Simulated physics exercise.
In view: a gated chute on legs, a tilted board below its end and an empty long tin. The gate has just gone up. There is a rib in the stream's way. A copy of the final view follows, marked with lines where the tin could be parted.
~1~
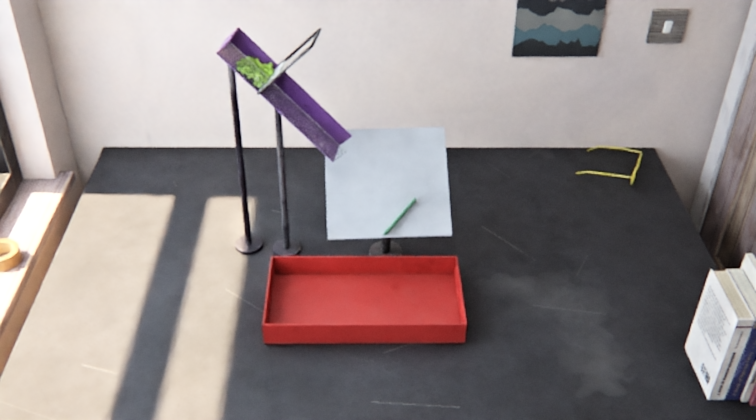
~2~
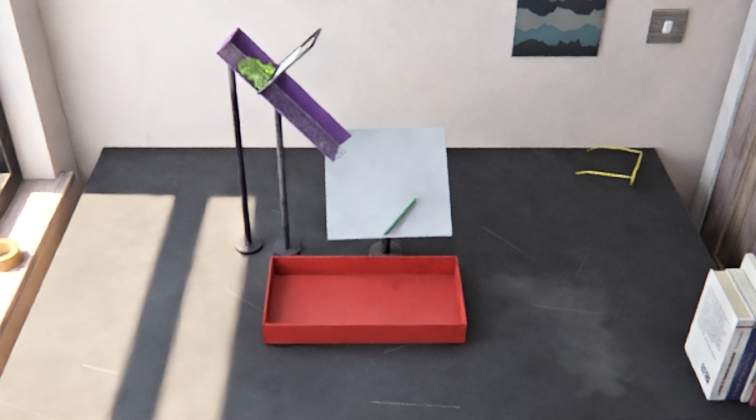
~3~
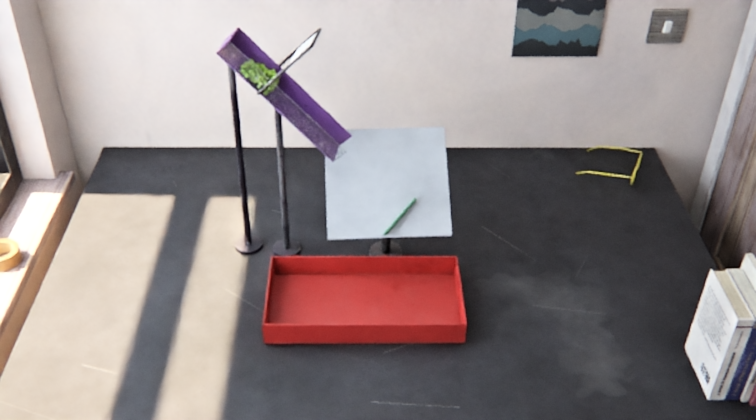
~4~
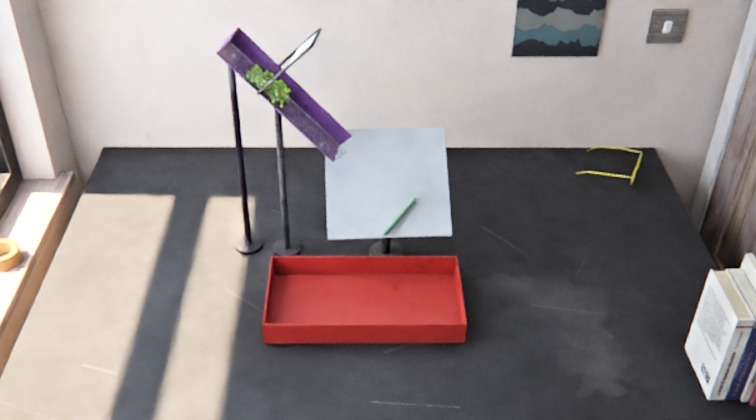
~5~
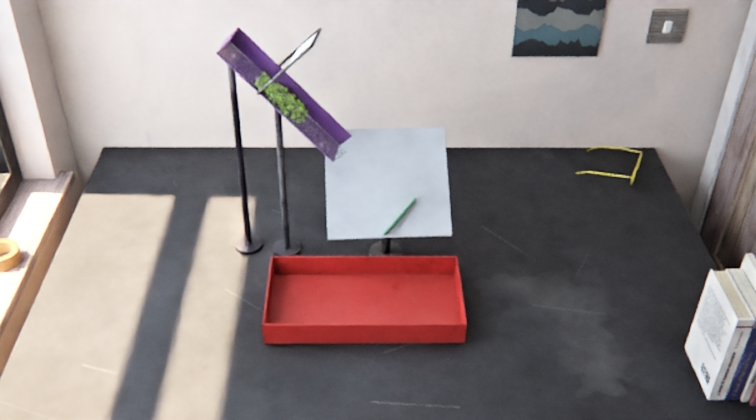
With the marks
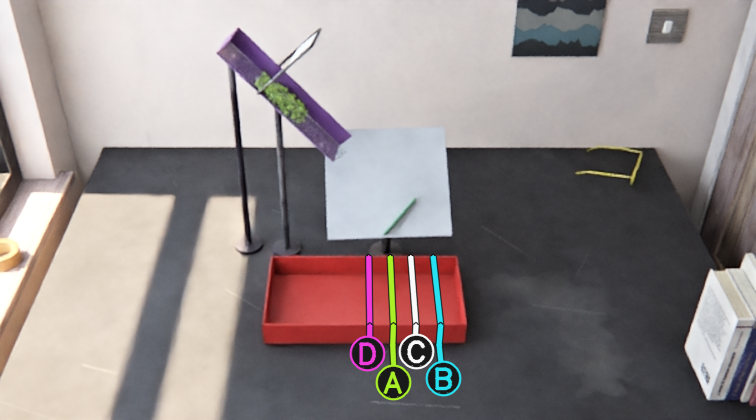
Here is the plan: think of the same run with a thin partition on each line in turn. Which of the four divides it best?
Take D.
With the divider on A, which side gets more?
Left.
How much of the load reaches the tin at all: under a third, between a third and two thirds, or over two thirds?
About that: Over two thirds.
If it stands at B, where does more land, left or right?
More lands on the left.
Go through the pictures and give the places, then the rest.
In the first frame, load behind the gate at (259, 71), dried peas; lip of the chute at (336, 154), sloping fairly steeply.
In the second frame, middle of the board at (387, 182), tilted fairly steeply; middle of its low edge at (390, 237); of its high edge at (385, 128).
In the third frame, front corners of the tin at (263, 325) and (466, 324), empty; front of the load at (277, 81).
In the fourth frame, middle of the load at (269, 88); its front at (287, 100), about a quarter of the way to the lip; rib from (416, 198) to (385, 233).
In the fifth frame, middle of the load at (282, 99); its front at (303, 120), about half of the way to the lip.
On the marked copy, line A crosses the front rim at (393, 324); line B crosses the front rim at (440, 324); line C crosses the front rim at (415, 324); line D crosses the front rim at (369, 324).
Choosing A, of what is caught, most on the left of the divider, a small part on the right.
Choosing B, of what is caught, nearly all on the left of the divider, a small part on the right.
Choosing C, of what is caught, nearly all on the left of the divider, a small part on the right.
Choosing D, of what is caught, about half on the left of the divider, about half on the right.
